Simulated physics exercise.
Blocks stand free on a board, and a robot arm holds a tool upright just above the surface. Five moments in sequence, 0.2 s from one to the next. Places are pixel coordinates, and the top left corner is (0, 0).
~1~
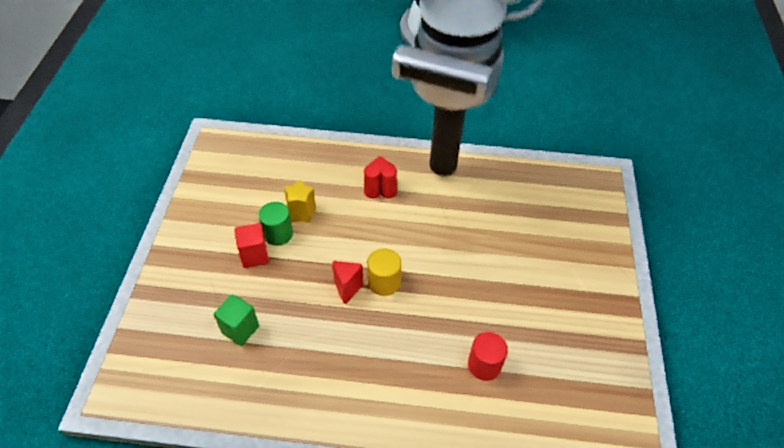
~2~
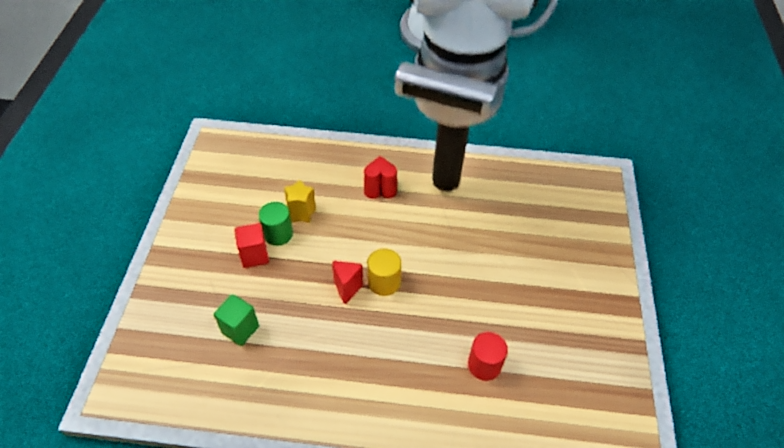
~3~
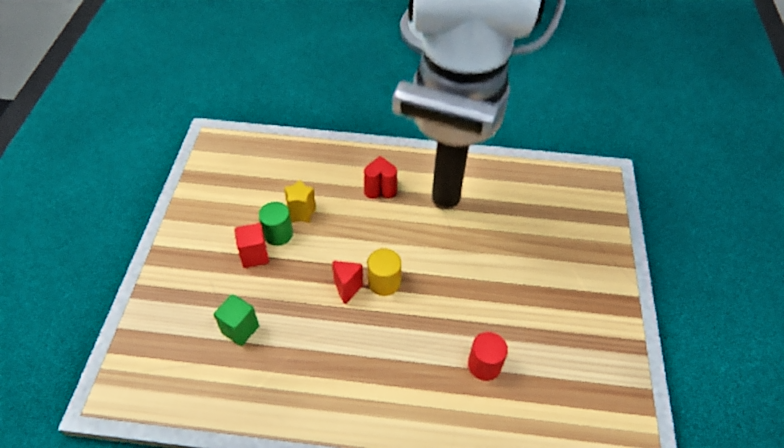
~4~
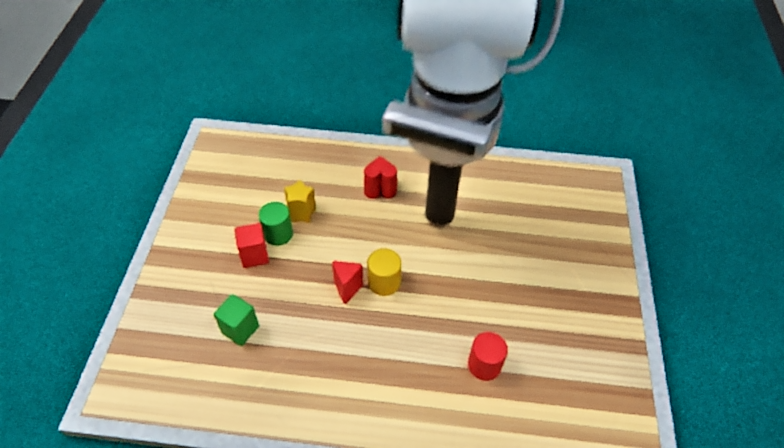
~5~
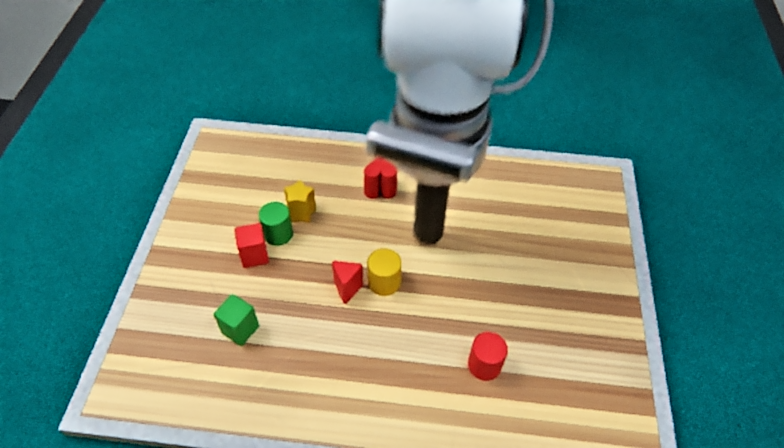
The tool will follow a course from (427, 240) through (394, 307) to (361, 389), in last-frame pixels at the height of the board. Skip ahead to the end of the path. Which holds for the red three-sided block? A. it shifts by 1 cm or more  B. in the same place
I choose A.
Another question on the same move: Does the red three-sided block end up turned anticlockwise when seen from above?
I'd say yes.
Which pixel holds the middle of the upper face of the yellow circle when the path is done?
(359, 283)
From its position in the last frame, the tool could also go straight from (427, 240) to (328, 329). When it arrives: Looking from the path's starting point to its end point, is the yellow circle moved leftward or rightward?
Facing from start to end, it will go to the left.
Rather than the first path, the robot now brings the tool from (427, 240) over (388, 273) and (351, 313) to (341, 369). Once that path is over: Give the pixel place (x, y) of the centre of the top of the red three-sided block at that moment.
If I read the scene right, the answer is (320, 281).
On the path given first. One third of the way, tool at (406, 277); red three-sided block at (342, 270); yellow circle at (373, 270).
Two thirds of the way, tool at (382, 326); red three-sided block at (336, 267), turned 20° anticlockwise; yellow circle at (359, 283).
At the end, tool at (361, 383); red three-sided block at (336, 267), turned 20° anticlockwise; red heart unmoved; yellow circle at (359, 283).
